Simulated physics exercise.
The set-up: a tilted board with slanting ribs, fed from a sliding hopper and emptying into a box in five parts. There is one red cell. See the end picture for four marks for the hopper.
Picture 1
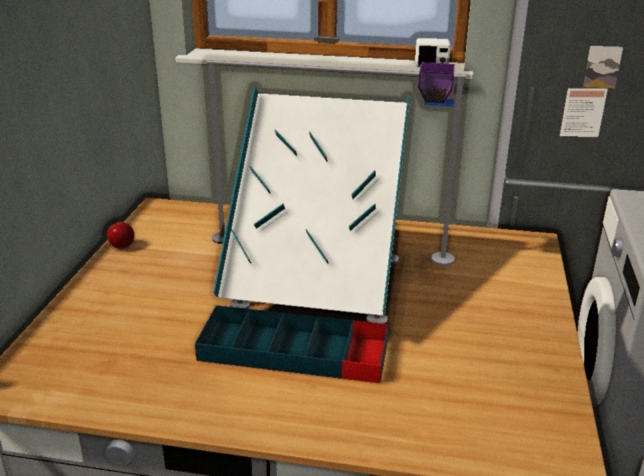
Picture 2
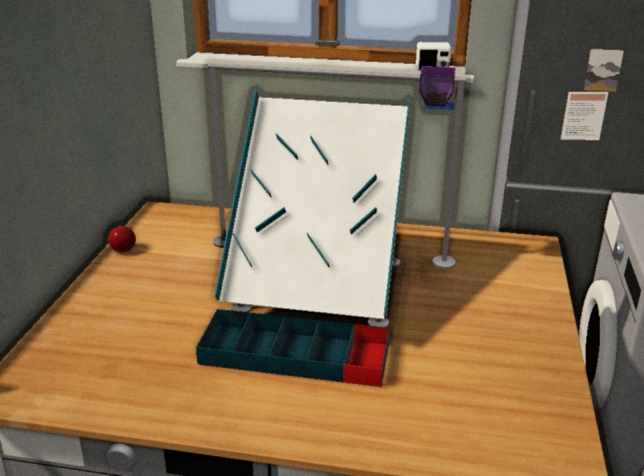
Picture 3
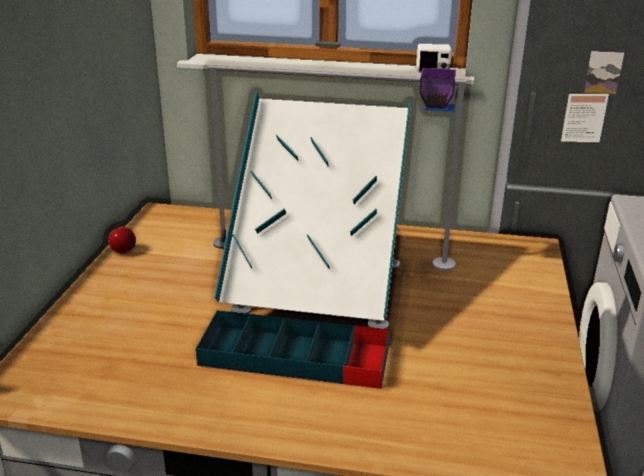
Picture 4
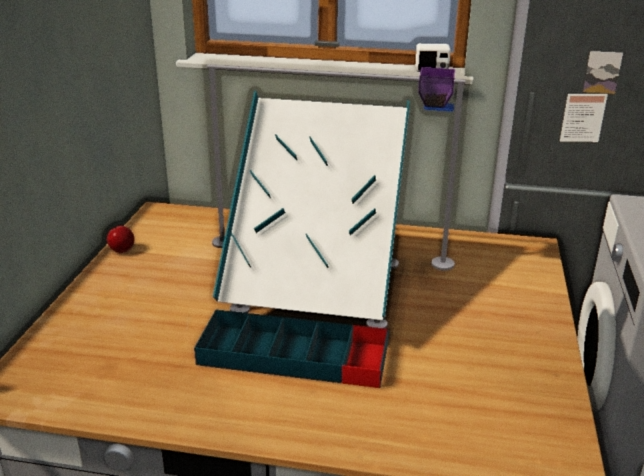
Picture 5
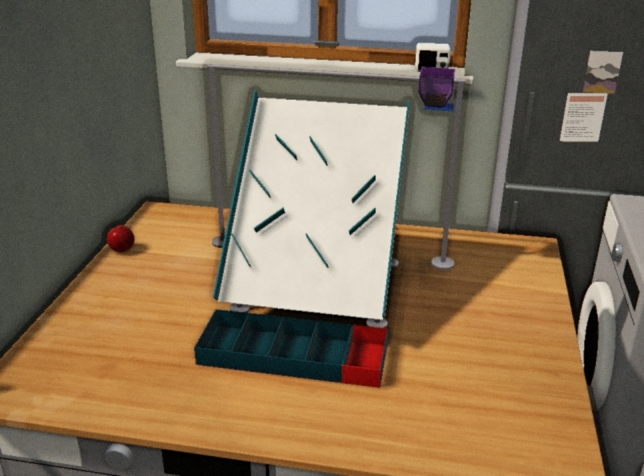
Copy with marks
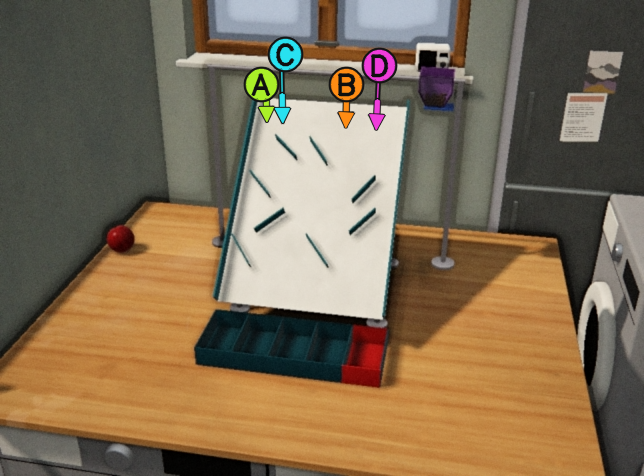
On a wooden counter below a window, a tilted white board with slanting dark ribs stands above a five-part box whose far-right cell is red. A purple container sits at the right of the shelf above, and a red ball rests at left; nothing moves apart from a slight shift of the view.
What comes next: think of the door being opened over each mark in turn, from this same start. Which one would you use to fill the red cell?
Best: D.
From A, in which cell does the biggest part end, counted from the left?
The second.
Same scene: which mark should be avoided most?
The answer is A.
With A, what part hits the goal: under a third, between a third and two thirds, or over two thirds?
Under a third.
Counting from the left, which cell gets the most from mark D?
It is the fifth one.
On the marked copy, mark A meets the board at (266, 116); mark B meets the board at (345, 122); mark C meets the board at (282, 117); mark D meets the board at (376, 124).
For mark A, a small part in the red cell, most in other cells, a small part outside the box.
For mark B, about a third in the red cell, about half in other cells, a small part outside the box.
For mark C, about half in the red cell, about a third in other cells, a small part outside the box.
For mark D, most in the red cell, a small part in other cells, a small part outside the box.
